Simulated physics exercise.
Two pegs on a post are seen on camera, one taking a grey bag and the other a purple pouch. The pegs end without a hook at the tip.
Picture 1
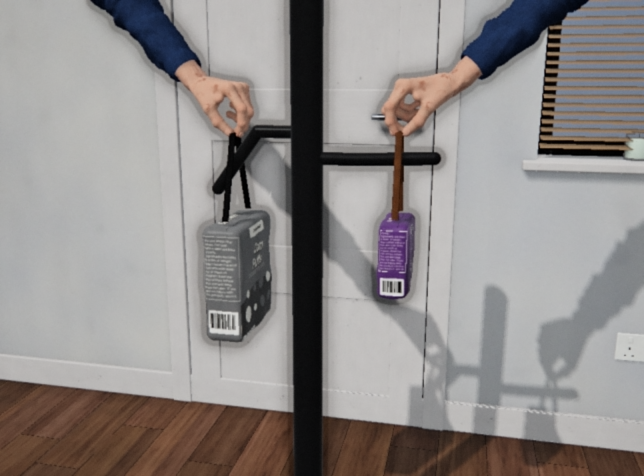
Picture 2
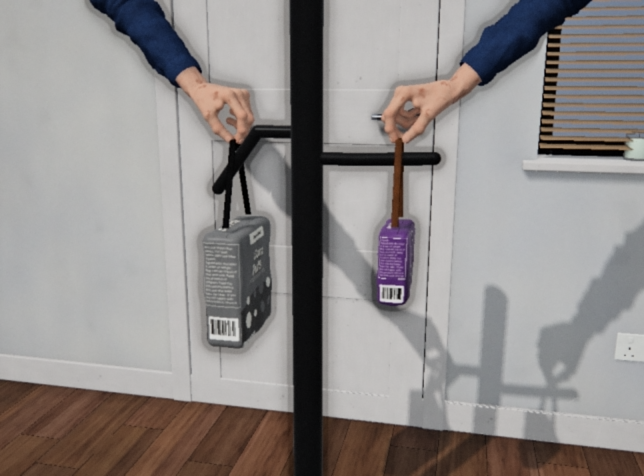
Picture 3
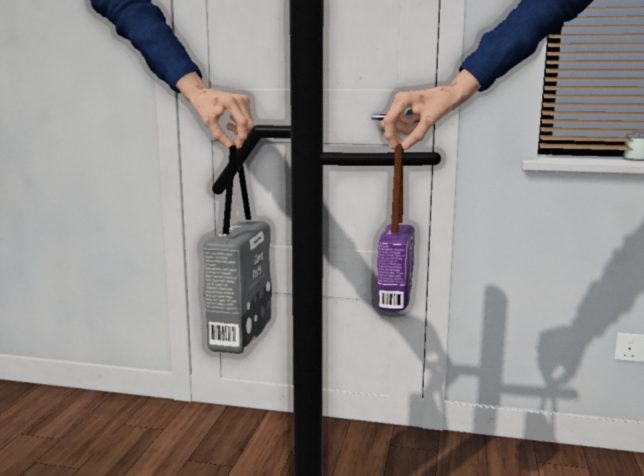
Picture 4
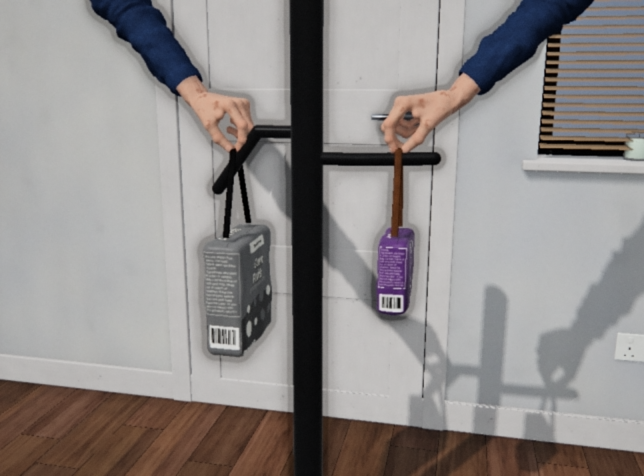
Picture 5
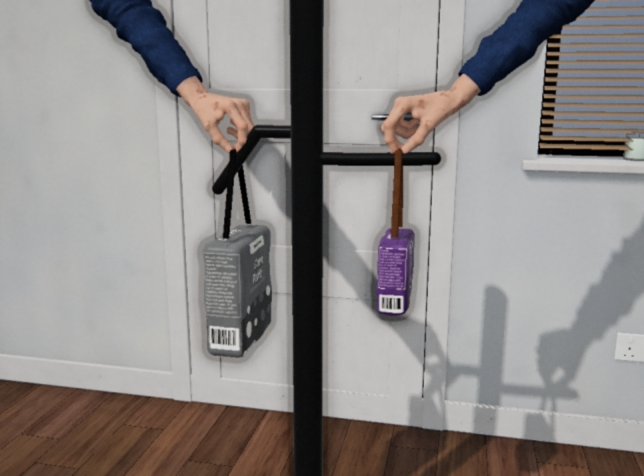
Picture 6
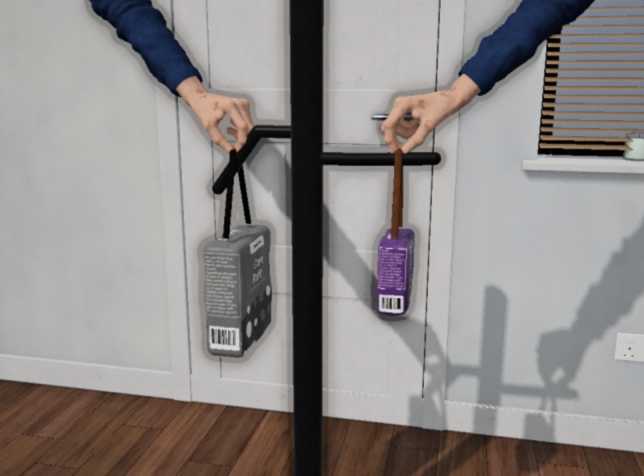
Two hands lowering a grey bag and a purple pouch slightly by their straps beside a black post's pegs, then keeping still.
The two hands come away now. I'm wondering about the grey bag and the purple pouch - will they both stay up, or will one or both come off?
Outcome: The grey bag has fallen; the purple pouch is left dangling.
Then, 0.34 s past the final frame, grey bag falling near (244, 448); purple pouch on its peg near (395, 273).
Then, 0.60 s past the final frame, grey bag on the floor; purple pouch on its peg near (394, 274).
When it is over, grey bag on the floor; purple pouch on its peg near (394, 273). The grey bag comes down and the purple pouch stays hanging.
